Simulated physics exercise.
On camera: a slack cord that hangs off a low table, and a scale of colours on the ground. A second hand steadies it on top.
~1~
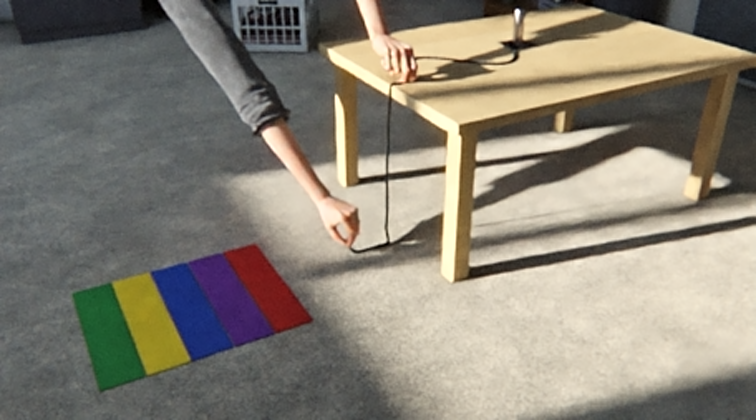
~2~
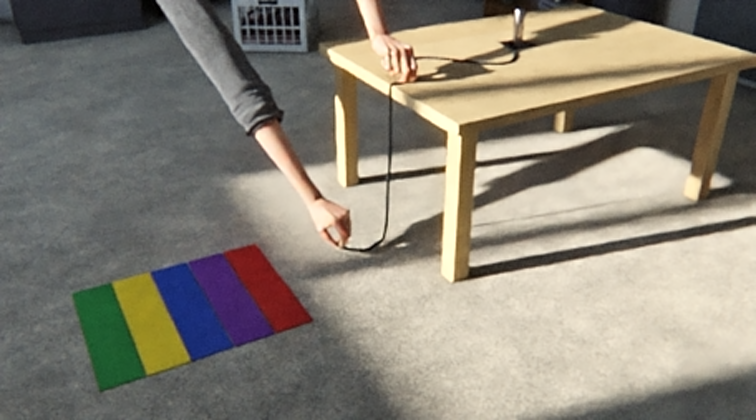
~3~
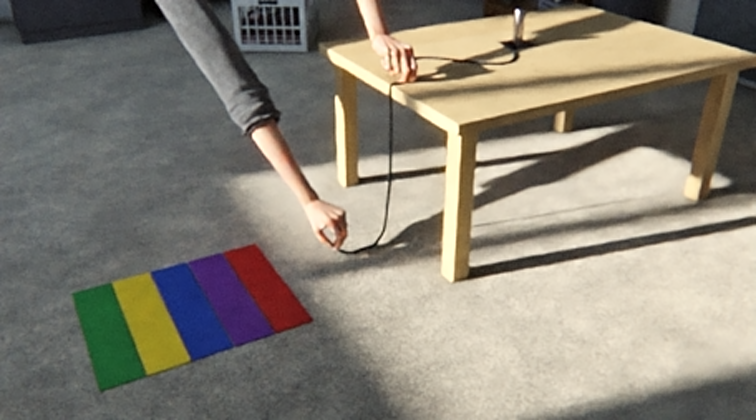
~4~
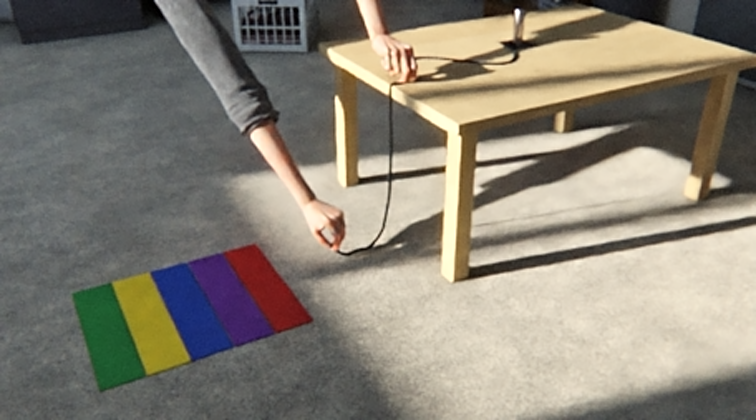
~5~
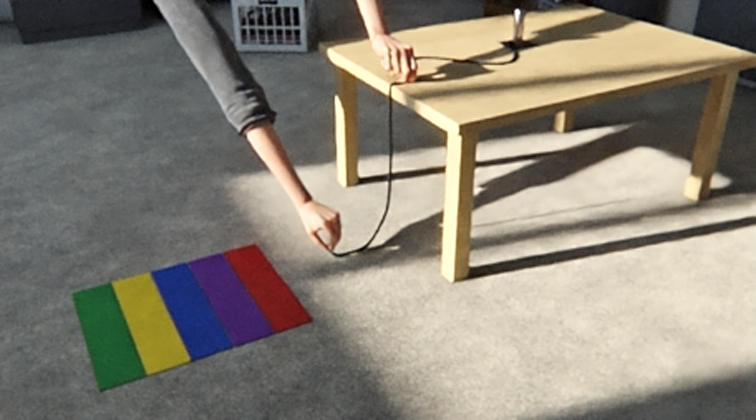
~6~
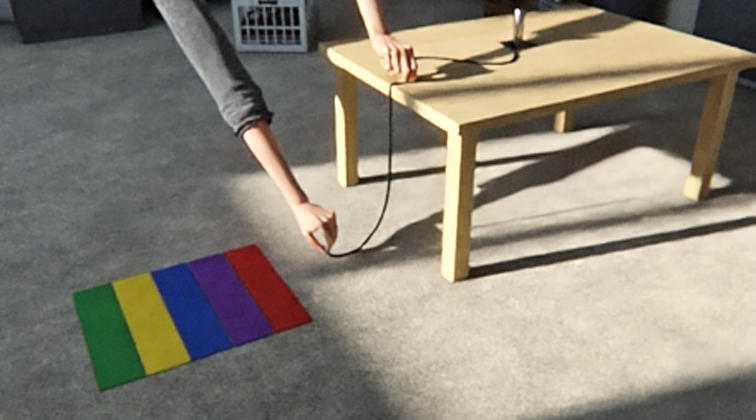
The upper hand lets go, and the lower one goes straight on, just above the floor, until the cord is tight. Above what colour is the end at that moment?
It gets as far as the yellow strip.
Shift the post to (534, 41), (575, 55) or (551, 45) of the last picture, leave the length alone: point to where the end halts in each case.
In that order: (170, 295), (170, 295) and (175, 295).
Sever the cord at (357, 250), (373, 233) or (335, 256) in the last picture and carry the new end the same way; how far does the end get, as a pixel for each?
In that order: (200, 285), (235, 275) and (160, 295).
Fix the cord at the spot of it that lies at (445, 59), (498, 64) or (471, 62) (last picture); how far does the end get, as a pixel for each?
Near (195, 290), (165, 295) and (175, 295).
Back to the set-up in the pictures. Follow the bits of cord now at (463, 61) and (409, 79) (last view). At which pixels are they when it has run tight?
At (432, 65), then (339, 116).
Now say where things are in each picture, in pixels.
In the first picture, end (347, 243); red (284, 311); purple (245, 323); blue (205, 336); yellow (161, 350); green (117, 364).
In the second picture, end (339, 246); cord through (515, 54) (467, 62) (407, 64) (391, 90) (390, 161) (385, 230).
In the third picture, end (335, 247).
In the fourth picture, end (333, 247); cord through (515, 54) (467, 62) (407, 64) (391, 90) (390, 161) (382, 231).
In the fifth picture, end (329, 249).
In the sixth picture, end (324, 250); cord through (515, 54) (467, 62) (407, 64) (391, 90) (390, 161) (373, 232).
A little later, end near (206, 284); over purple.
Next, end near (163, 296); over yellow.
When it is tight, end near (136, 304); over yellow. The yellow one.
